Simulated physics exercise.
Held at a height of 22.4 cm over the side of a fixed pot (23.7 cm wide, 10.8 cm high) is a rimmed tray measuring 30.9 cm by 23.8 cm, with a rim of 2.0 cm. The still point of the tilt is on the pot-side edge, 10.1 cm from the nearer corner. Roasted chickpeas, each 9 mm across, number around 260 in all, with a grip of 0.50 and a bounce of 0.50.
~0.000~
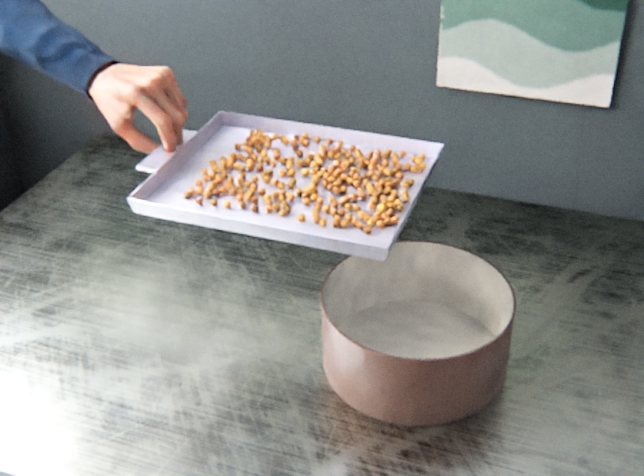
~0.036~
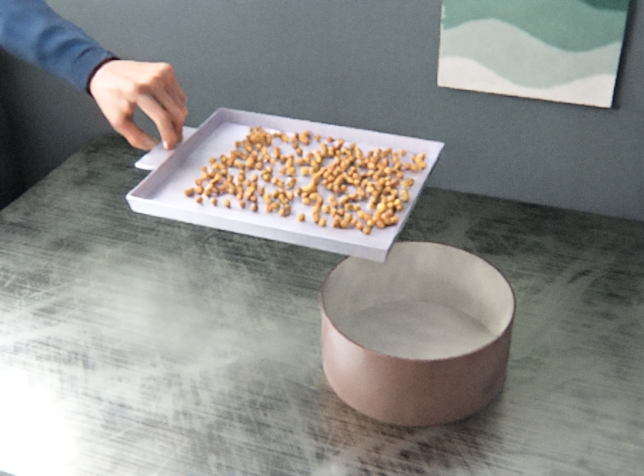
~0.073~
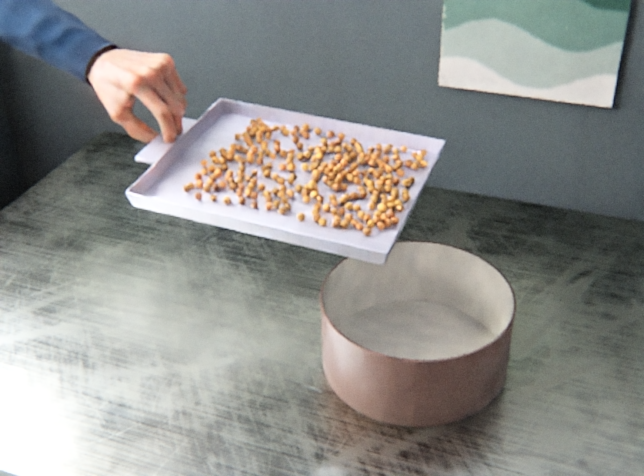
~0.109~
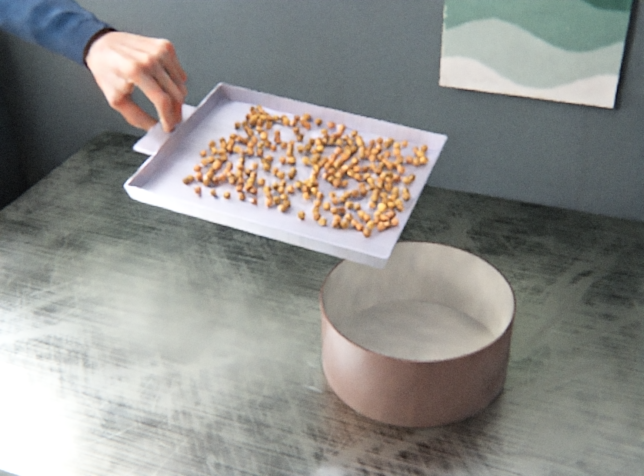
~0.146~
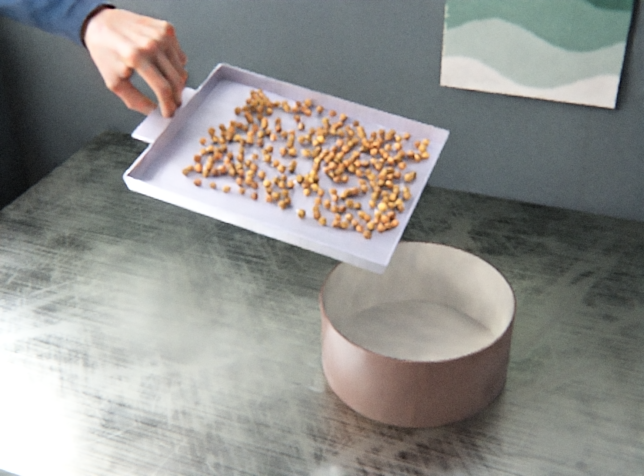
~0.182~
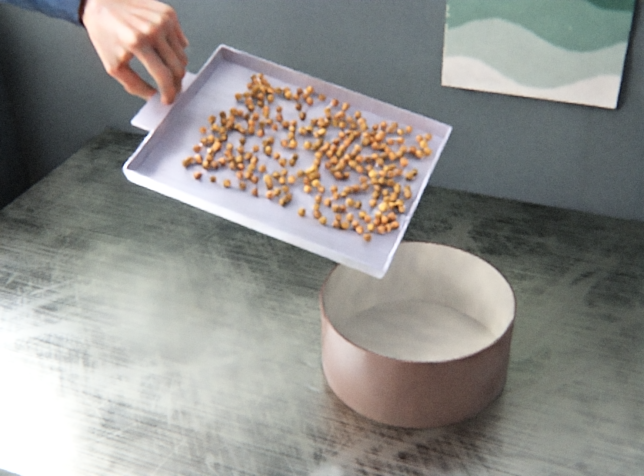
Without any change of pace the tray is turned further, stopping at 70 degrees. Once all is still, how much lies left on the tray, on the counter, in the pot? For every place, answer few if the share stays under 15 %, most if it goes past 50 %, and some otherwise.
Shares - left on the tray: Some; counter: Some; pot: Some.
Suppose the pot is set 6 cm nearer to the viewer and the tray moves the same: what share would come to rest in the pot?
Result after the change: About 65 in a hundred.
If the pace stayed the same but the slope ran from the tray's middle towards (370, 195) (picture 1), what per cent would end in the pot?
My best guess is some 30 per cent.
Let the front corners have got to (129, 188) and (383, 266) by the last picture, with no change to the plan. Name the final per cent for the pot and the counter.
You'd end with pot at 20 and counter at 25.
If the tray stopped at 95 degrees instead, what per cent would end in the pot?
The pot would get around 80 per cent.
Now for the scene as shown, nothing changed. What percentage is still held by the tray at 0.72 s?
It comes to near 45 per cent.
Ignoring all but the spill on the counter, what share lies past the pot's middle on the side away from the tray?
Around 70 in a hundred.
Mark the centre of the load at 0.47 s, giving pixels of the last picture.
Approx. (354, 201).
Then, at 0.36 s, tilt 47 degrees; the tray holds 100 %, the pot 0 %.
After 0.47 s, tilt 63 degrees; the tray holds 100 %, the pot 0 %.
Then, at 0.72 s, tilt 70 degrees; the tray holds 45 %, the pot 20 %.
At rest (1.6 s), tray 35 %, counter 35 %, pot 35 %.
